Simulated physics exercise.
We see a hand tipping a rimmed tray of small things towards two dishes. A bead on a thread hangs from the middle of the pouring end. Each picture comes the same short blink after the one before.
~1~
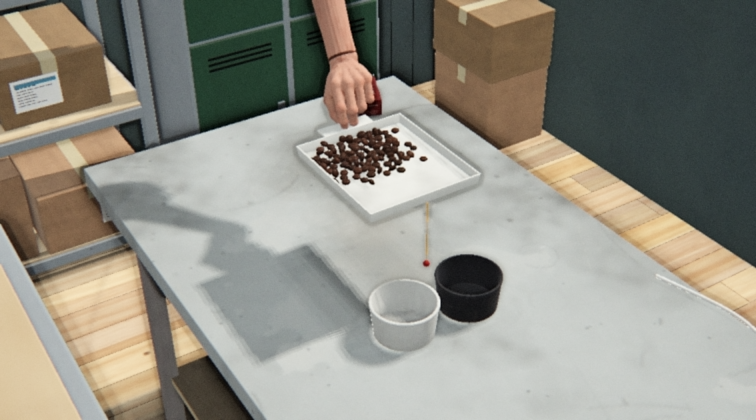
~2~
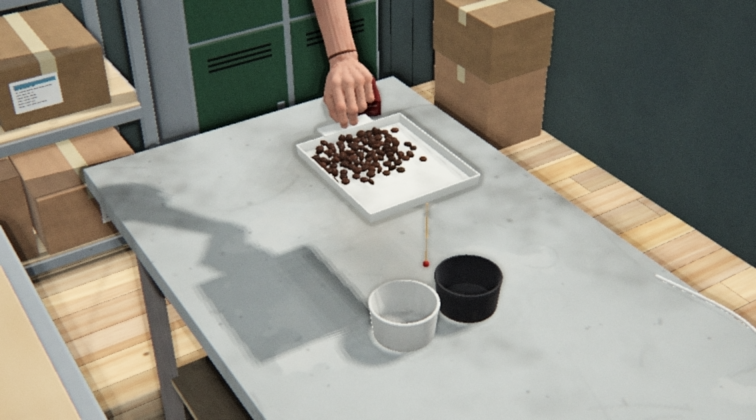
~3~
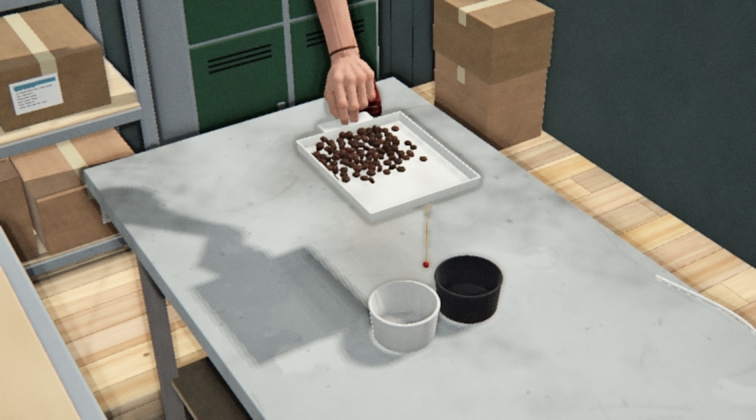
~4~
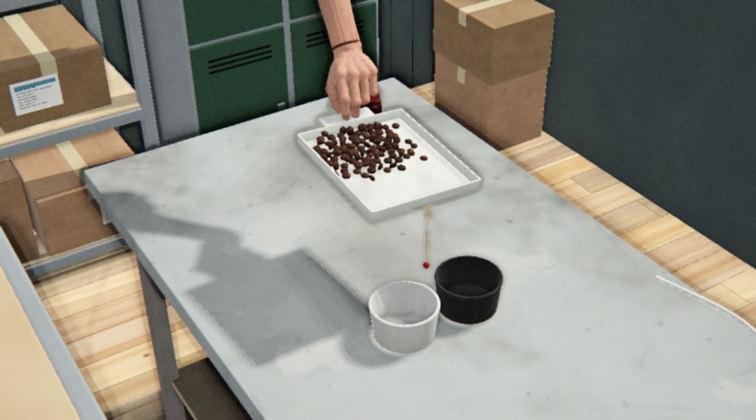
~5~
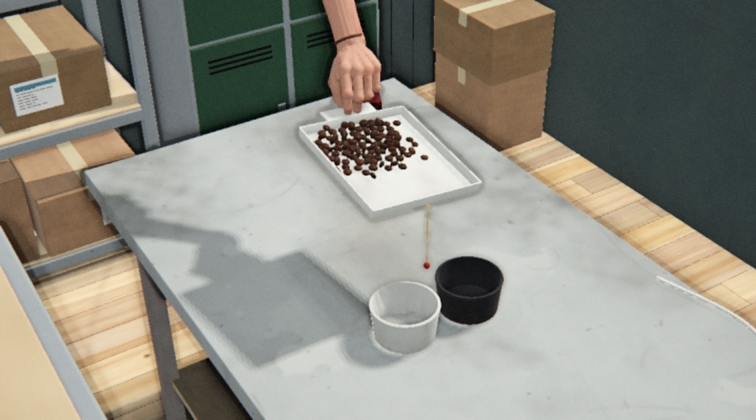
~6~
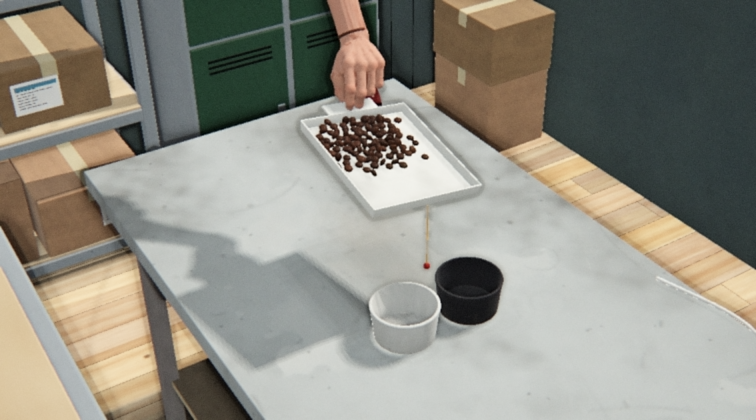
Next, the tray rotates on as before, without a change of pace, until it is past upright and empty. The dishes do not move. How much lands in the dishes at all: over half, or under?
They take only the smaller part between them.
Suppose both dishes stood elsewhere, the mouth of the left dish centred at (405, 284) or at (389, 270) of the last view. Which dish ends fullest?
In turn: The right dish; the right one.
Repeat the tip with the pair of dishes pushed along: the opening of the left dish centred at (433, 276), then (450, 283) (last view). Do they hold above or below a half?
At the first place the larger part, at the second below a half.
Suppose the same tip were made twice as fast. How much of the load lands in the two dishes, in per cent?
About 40 per cent.
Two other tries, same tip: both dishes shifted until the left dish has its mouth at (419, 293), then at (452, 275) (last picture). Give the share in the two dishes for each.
The first gives 80 %, the second 50 %.
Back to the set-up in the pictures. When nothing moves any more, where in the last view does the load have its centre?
Near (481, 284).
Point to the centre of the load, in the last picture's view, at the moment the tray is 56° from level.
Roughly at (451, 179).
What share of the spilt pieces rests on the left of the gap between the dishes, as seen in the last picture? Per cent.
Some 10 per cent.
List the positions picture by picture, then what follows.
The first picture shows corners of the pouring end at (371, 213) and (478, 174), level; middle of the load at (360, 155), flat chocolate drops; left dish at (423, 332); right dish at (488, 304); bead on its thread at (426, 264).
The second picture shows corners of the pouring end at (371, 213) and (478, 174), level; middle of the load at (360, 154).
The third picture shows corners of the pouring end at (372, 212) and (478, 176), tipped barely, lowest at the right corner; middle of the load at (360, 152).
The fourth picture shows corners of the pouring end at (373, 211) and (479, 179), tipped a little, lowest at the right corner; middle of the load at (361, 148).
The fifth picture shows corners of the pouring end at (374, 210) and (480, 182), tipped a little, lowest at the right corner; middle of the load at (362, 145).
The sixth picture shows corners of the pouring end at (375, 208) and (480, 184), tipped a little, lowest at the right corner; middle of the load at (363, 141); left dish at (424, 335); right dish at (489, 306).
Soon after the last picture, tray tipped steeply; most on the tray; a stray few in the right dish; a stray few outside both; a small part in the air.
A little later, tray tipped right over; about a quarter on the tray; about a quarter in the right dish; about a third outside both; a small part in the air.
Later still, tray tipped past a quarter turn; about a third in the right dish; about two thirds outside both.
At rest, tray tipped past a quarter turn; none in the left dish; about a third in the right dish; about two thirds outside both.
